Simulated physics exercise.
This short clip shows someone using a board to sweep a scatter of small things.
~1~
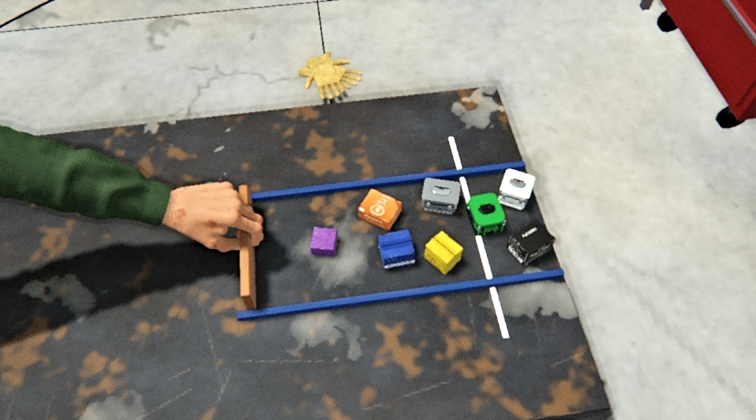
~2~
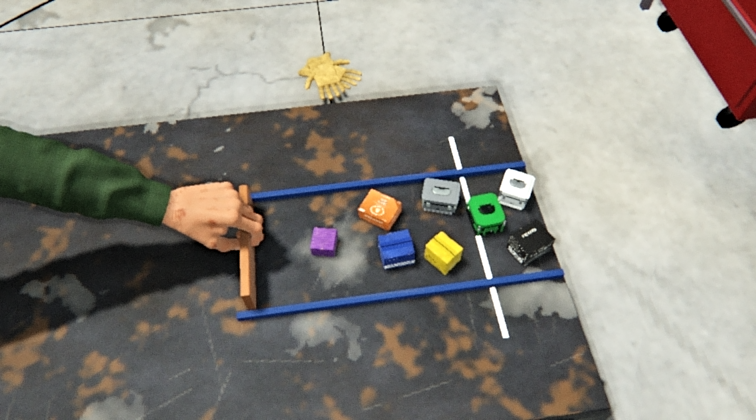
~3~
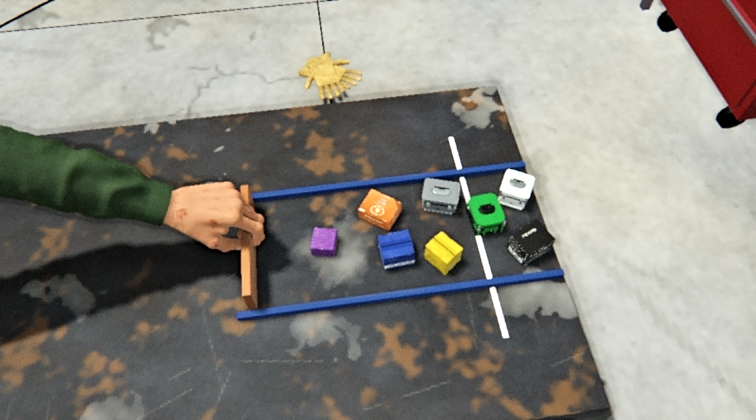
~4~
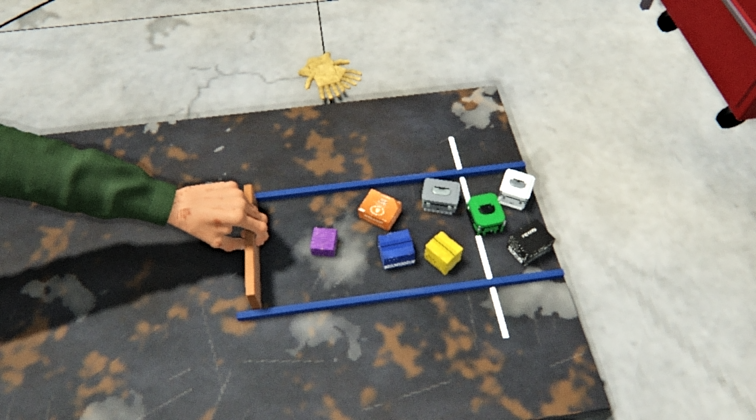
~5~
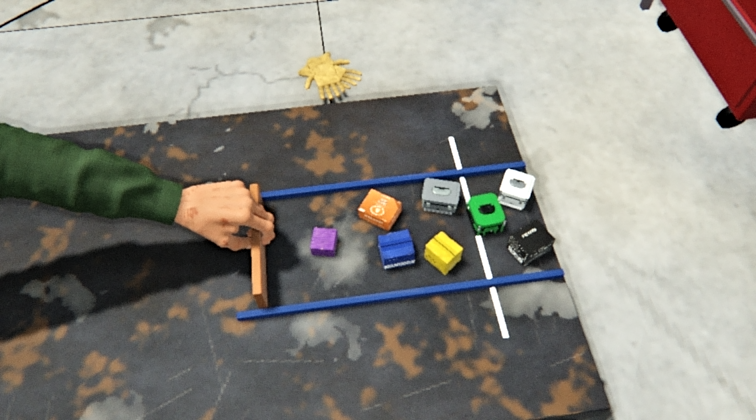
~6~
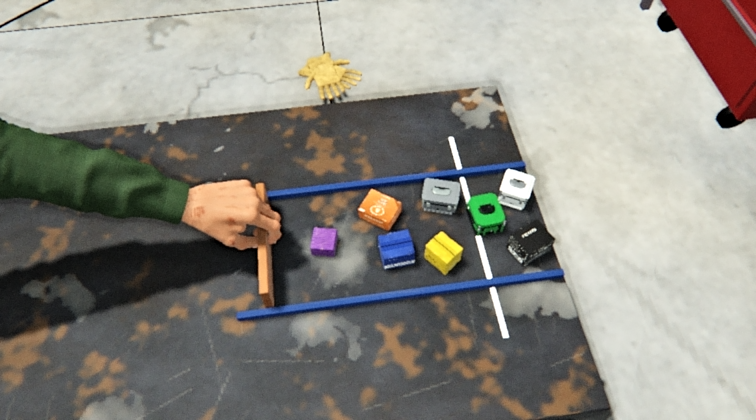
A hand at the end of a green sleeve grips an upright wooden board at the left of a dark, rust-blotched tabletop, seen from above. Between two blue rails lie small purple, orange, blue, yellow and grey objects, with green, white and black ones by a white line at right. The hand first barely moves, then slides the board slightly right, touching nothing, while the objects and camera stay still.
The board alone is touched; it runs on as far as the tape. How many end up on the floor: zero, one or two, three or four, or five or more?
One or two.
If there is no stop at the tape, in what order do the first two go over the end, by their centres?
Earliest first - white case, grey case.
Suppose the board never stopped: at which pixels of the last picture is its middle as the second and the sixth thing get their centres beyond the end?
I'd say close to (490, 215), and after that close to (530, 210).
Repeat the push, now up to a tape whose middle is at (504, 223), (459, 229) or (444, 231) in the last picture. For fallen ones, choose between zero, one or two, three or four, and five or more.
Going through the tapes in order, the count is 3 or 4, then none at all, then not one.
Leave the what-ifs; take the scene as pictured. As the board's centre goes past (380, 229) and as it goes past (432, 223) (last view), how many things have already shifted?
First 4, then 6.
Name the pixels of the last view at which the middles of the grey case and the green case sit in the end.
In the last picture the grey case sits around (515, 176) and the green case around (516, 209).
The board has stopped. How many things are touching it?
It's 3.
Soon after, none off yet; white case at rest near (516, 190); black box at rest near (531, 243); green case at rest near (485, 215).
In the end, the number that fall off is one or two; gone, white case.
